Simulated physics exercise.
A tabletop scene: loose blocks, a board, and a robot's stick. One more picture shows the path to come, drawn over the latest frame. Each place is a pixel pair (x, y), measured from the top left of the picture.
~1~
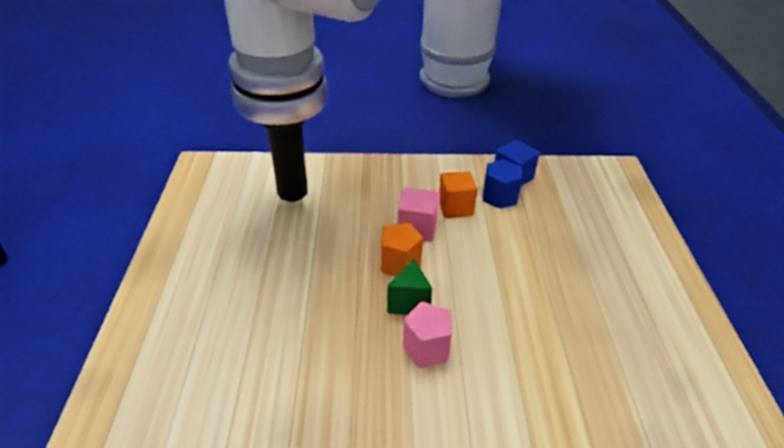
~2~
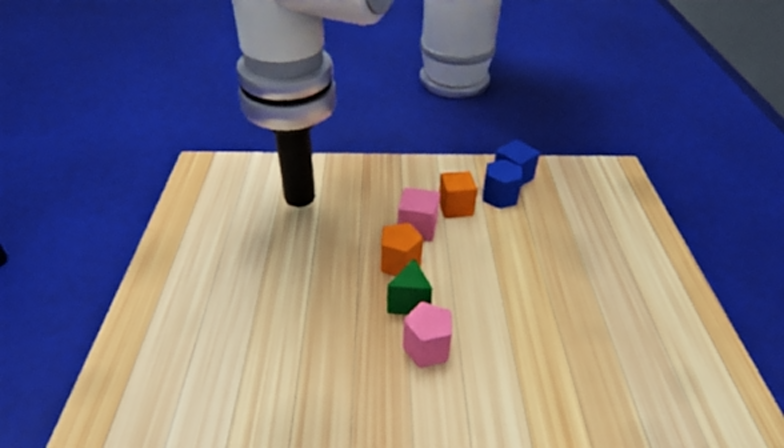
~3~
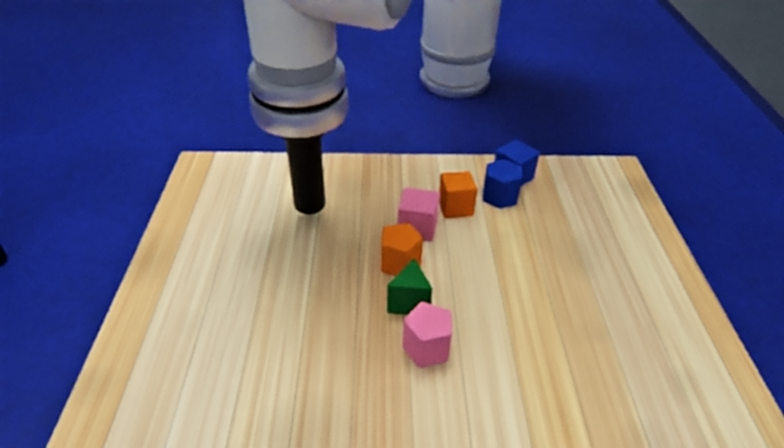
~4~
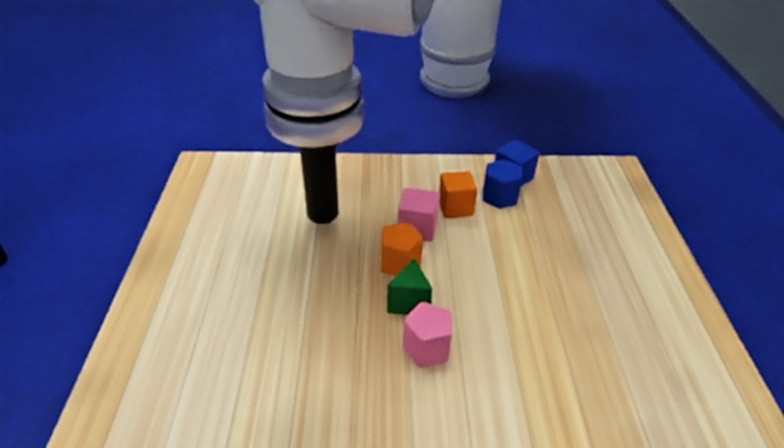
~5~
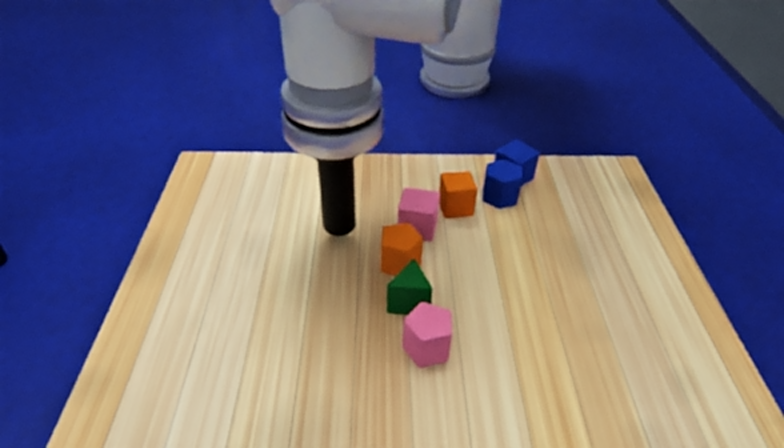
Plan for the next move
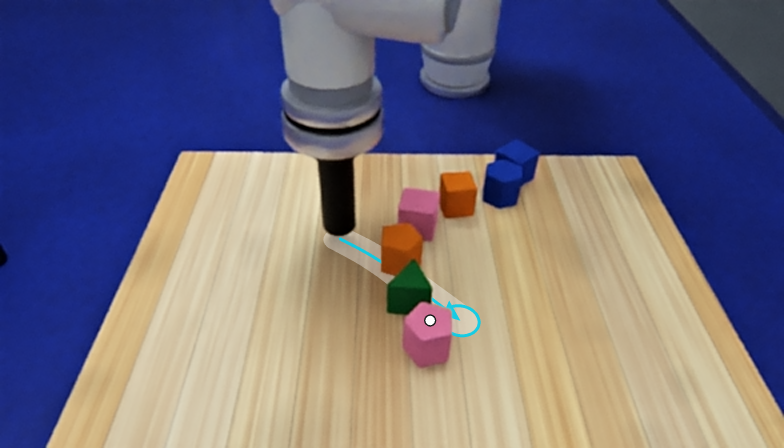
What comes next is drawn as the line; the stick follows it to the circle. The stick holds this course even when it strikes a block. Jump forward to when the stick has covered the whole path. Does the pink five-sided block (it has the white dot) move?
Answer: Yes.
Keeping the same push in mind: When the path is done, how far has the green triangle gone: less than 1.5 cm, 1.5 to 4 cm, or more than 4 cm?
My prediction: Between 1.5 and 4 cm.
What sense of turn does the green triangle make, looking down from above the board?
It goes clockwise.
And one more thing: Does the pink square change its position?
Answer: No.
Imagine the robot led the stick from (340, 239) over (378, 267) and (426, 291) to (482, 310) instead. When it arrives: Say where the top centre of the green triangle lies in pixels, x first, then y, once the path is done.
The centre of its top will be at (433, 292).
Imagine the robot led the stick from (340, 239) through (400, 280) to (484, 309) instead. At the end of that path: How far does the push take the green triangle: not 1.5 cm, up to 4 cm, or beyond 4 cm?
It falls in the 1.5 to 4 cm band.
The line goes from (340, 239) over (380, 261) and (418, 289) to (460, 320); the dot is on the pink five-sided block.
On the path given first. One third of the way, stick (381, 249); orange five-sided block (417, 242).
Two thirds of the way, stick (419, 276); orange five-sided block (460, 258), turned 30° anticlockwise; green triangle (418, 287), turned 40° clockwise; pink five-sided block (430, 325).
At the end, stick (462, 308); orange five-sided block (472, 260), turned 45° anticlockwise; green triangle (427, 301), turned 105° clockwise; pink square unmoved; pink five-sided block (425, 331), turned 30° anticlockwise.
